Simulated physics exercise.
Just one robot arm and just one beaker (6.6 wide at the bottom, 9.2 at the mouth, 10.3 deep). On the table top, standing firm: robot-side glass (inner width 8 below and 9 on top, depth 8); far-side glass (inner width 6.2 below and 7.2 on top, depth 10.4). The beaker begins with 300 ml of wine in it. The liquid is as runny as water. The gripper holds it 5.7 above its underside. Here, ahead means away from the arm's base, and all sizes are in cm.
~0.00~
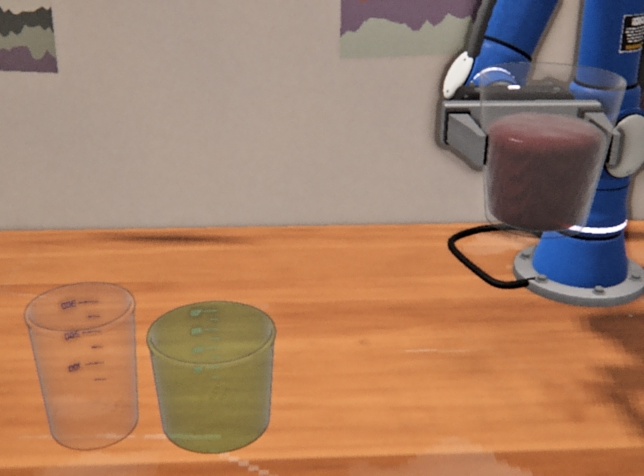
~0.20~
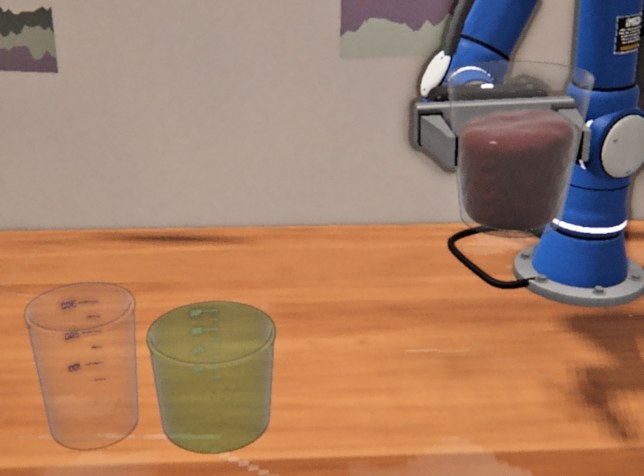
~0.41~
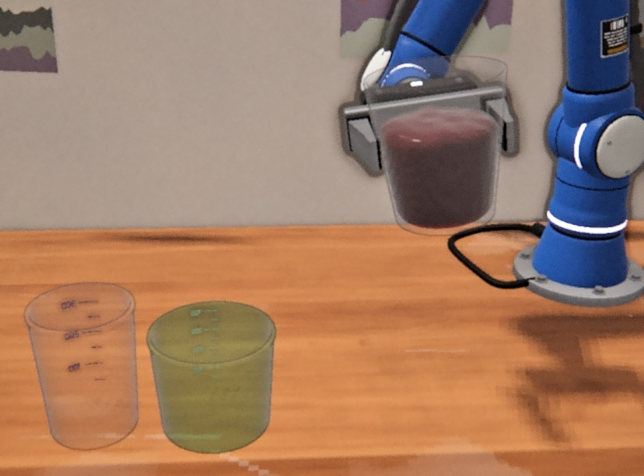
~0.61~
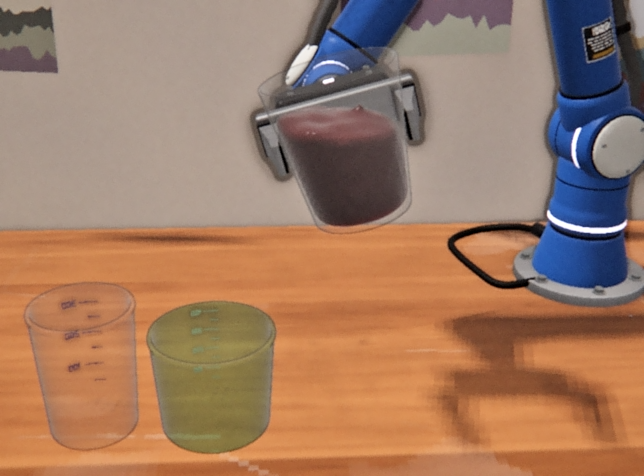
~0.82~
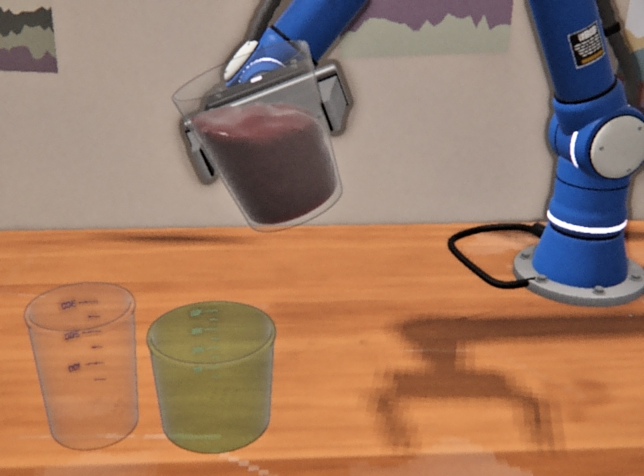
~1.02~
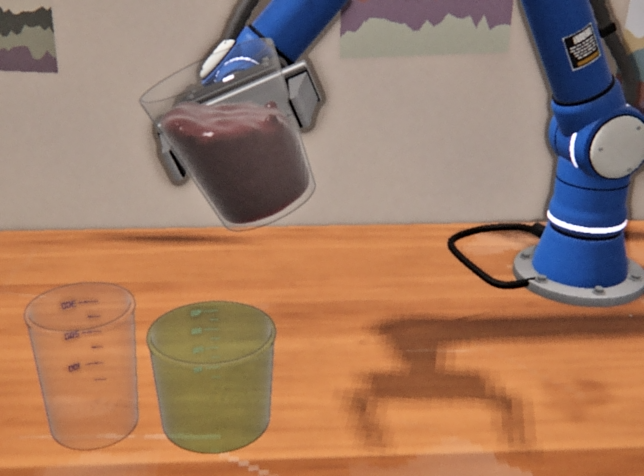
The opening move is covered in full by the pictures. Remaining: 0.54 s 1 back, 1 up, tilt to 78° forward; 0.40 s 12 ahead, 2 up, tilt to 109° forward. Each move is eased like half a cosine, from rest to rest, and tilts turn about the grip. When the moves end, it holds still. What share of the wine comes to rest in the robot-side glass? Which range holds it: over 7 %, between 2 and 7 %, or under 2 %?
It lies under 2 %.
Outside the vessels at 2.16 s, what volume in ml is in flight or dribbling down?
Some 15 ml.
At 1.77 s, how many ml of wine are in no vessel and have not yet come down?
Roughly 25 ml at that time.
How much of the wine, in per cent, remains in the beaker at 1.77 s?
50 %.
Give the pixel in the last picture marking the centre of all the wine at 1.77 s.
Centre pixel approx. (122, 246).
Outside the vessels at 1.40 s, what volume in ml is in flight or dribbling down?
It comes to close to 15 ml.
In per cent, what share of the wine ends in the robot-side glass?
Result: Near 0 percent.
After 1.40 s, tilted 66° forward, liquid up to 26 above the table; 290 ml in the beaker, 15 ml in the air or running down outside.
After 1.77 s, tilted 95° forward, liquid up to 38 above the table; 155 ml in the beaker, 125 ml in the far-side glass, 25 ml in the air or running down outside.
After 2.16 s, tilted 109° forward, liquid up to 52 above the table; 180 ml on the table or floor, 110 ml in the far-side glass, 15 ml in the air or running down outside.
After 2.96 s, tilted 109° forward, liquid up to 4 above the table; 195 ml on the table or floor, 110 ml in the far-side glass.
In the end, 195 ml on the table or floor, 110 ml in the far-side glass. That is 0 % in the robot-side glass.
